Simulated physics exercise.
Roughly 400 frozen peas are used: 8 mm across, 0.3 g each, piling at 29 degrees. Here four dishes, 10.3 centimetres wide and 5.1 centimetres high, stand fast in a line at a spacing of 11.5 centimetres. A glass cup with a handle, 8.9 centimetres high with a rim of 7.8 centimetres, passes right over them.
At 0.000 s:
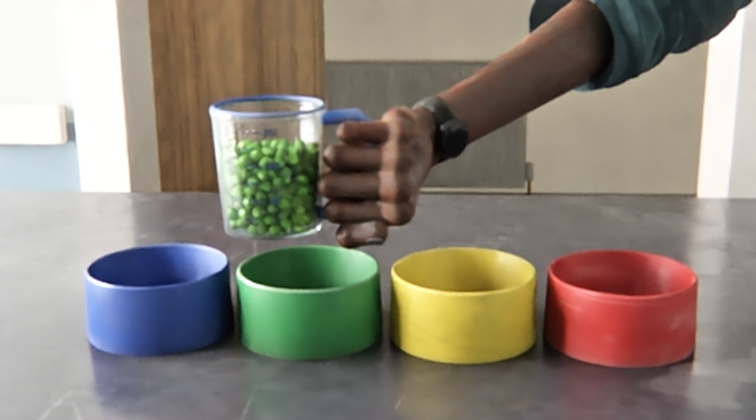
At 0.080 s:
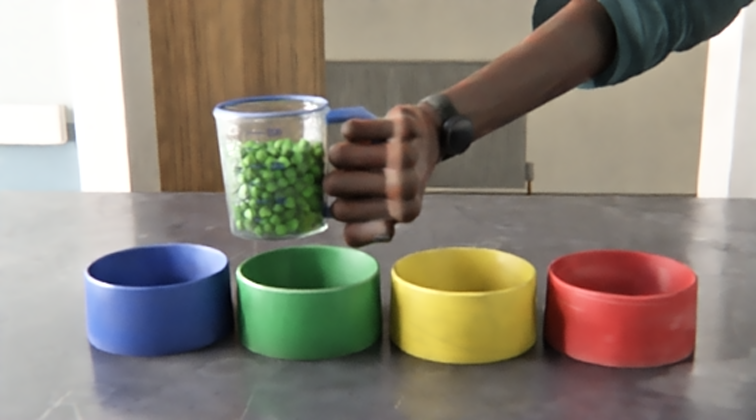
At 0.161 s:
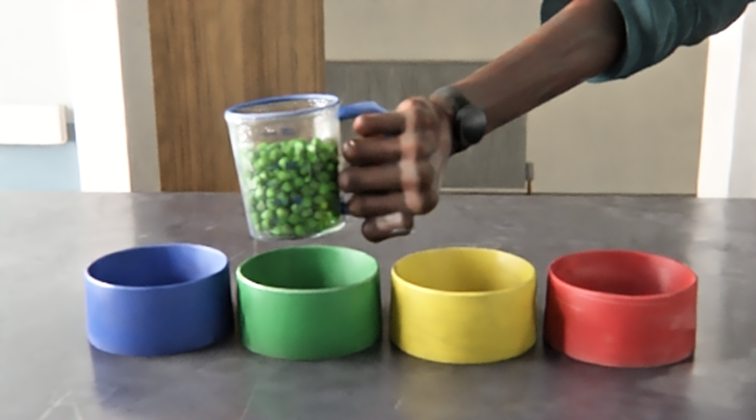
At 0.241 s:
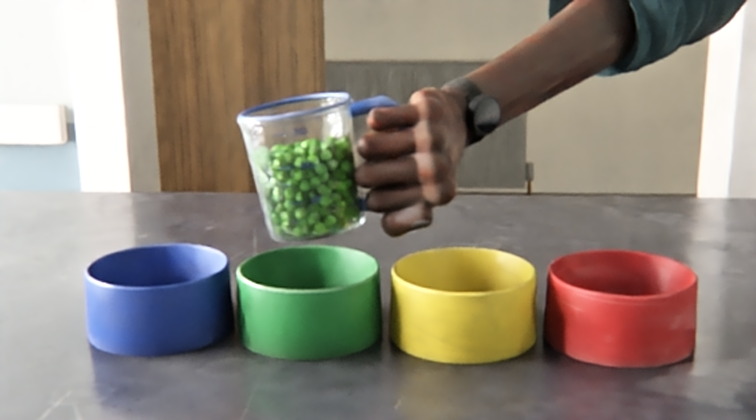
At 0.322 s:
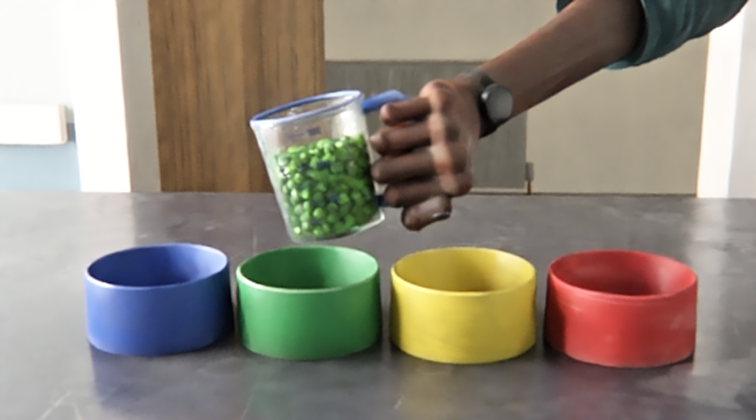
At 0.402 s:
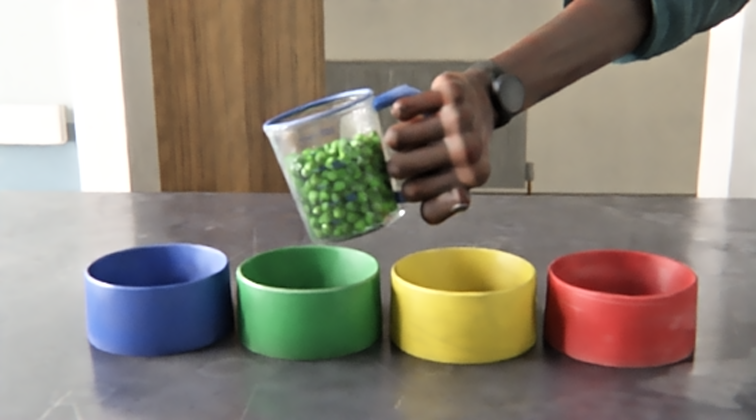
In the video, a hand holds a clear cup of green peas above a row of blue, green, yellow and red dishes, moving it a short way to the right while gradually tilting it slightly to the left.
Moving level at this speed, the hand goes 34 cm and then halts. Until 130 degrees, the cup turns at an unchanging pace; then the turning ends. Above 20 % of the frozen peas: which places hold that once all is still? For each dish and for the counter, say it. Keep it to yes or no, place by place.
Place by place: Red yes, blue no, green no, yellow no, counter no.
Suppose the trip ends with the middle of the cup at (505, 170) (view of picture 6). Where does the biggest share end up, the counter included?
Most of it ends up at yellow.
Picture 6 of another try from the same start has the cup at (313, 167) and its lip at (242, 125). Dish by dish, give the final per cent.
Dish by dish: Red 0 percent, blue 0 percent, green 0 percent, yellow 100 percent.
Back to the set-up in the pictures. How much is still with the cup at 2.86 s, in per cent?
About 0 percent of the load.
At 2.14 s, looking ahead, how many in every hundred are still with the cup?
Some 75 per cent of the load.
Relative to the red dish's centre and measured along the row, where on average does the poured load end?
Close to 1 cm, shifted rightward.
After 1.44 s, tilt 69 degrees; cup holds 100 %.
After 2.14 s, tilt 104 degrees; cup holds 75 %, red 25 %.
After 2.86 s, tilt 130 degrees; cup holds 0 %, red 90 %.
In the end, at 3.4 s, red 90 %, blue 0 %, green 0 %, yellow 0 %, counter 10 %.
